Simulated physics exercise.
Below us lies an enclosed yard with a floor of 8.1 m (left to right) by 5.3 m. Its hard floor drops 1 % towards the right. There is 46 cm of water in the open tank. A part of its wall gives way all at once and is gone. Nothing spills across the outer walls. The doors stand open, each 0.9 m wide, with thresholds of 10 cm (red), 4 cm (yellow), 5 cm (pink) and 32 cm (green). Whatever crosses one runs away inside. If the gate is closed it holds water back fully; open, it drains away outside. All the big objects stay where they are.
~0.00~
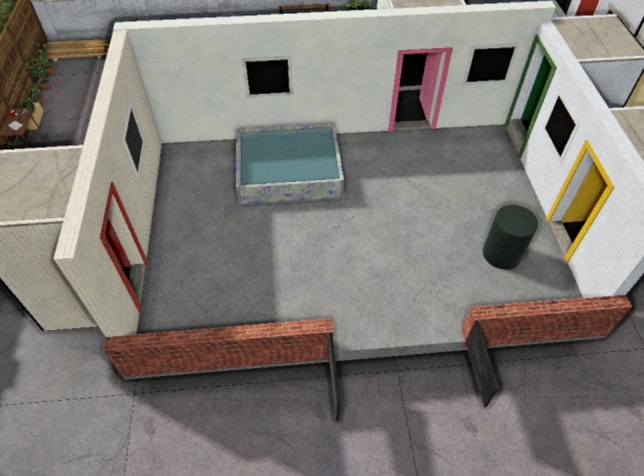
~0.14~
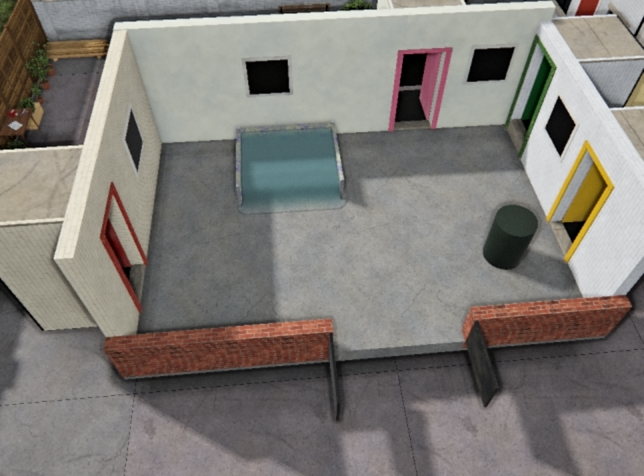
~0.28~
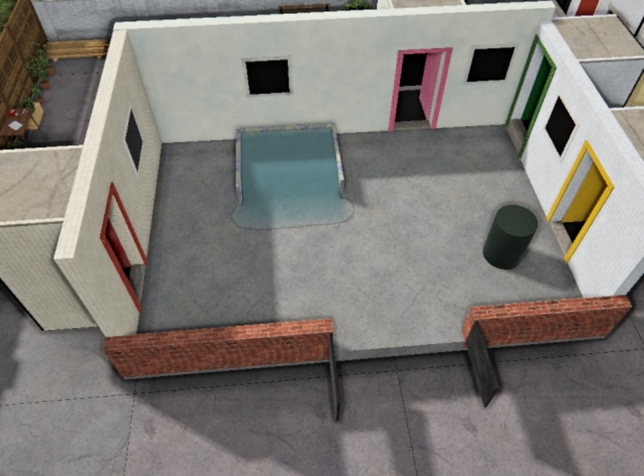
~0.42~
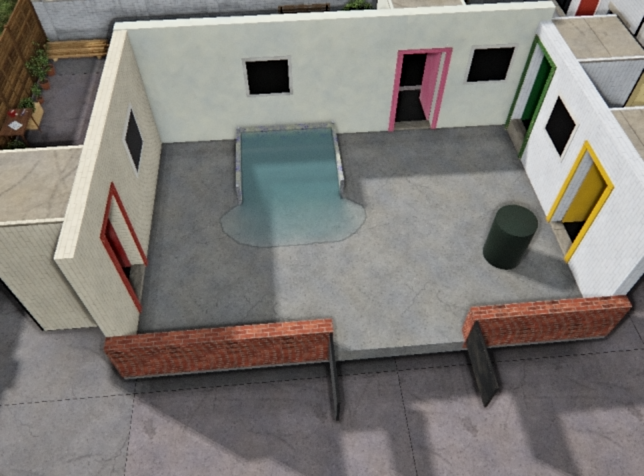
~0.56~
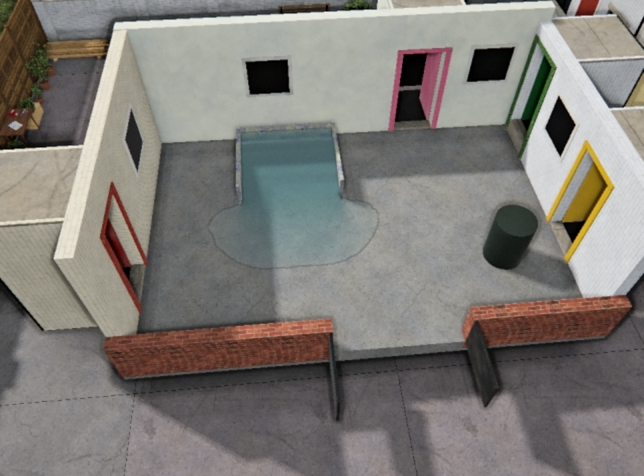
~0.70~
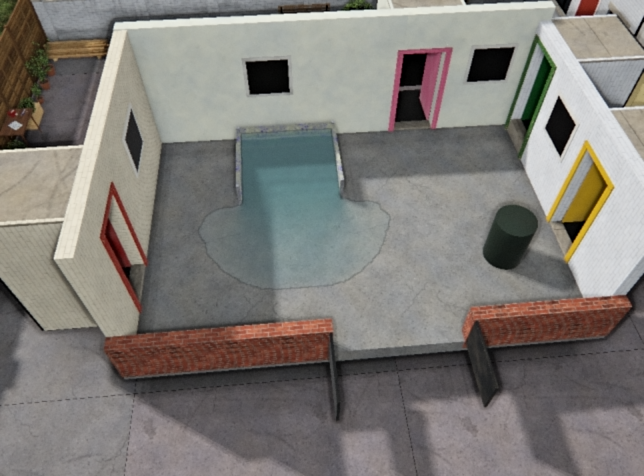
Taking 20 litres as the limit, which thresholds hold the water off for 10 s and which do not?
Door by door: At the red door it stays under the limit; at the yellow door it keeps below the limit; at the pink door it keeps below the limit; at the green door it keeps below the limit.
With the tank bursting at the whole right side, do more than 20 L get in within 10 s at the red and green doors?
Then: Red below, green below.
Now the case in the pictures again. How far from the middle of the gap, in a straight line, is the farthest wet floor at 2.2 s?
Roughly 4.2 m.
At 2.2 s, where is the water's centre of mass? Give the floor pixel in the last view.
At about (295, 239).
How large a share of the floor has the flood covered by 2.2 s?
Near 40 per cent is wet.
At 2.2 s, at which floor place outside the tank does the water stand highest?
Near (304, 332).
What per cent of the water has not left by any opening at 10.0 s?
Roughly 66 in a hundred.
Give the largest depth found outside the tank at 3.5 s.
About 21 cm.
After 1.4 s water covers 30 % of the floor and is deepest (24 cm) near (305, 341); red door not reached, yellow door not reached, pink door not reached, green door not reached.
After 2.2 s water covers 40 % of the floor and is deepest (24 cm) near (304, 332); red door 1 cm at the sill, 0 L in, yellow door not reached, pink door not reached, green door not reached.
After 3.5 s water covers 45 % of the floor and is deepest (21 cm) near (146, 354); red door 9 cm at the sill, 0 L in, yellow door not reached, pink door not reached, green door not reached.
After 6.0 s water covers 60 % of the floor and is deepest (9 cm) near (587, 319); red door 6 cm at the sill, 1 L in, yellow door 2 cm at the sill, 0 L in, pink door not reached, green door not reached.
After 10.0 s water covers 80 % of the floor and is deepest (8 cm) near (567, 320); red door 1 cm at the sill, 1 L in, yellow door 4 cm at the sill, 1 L in, pink door not reached, green door 2 cm at the sill, 0 L in.
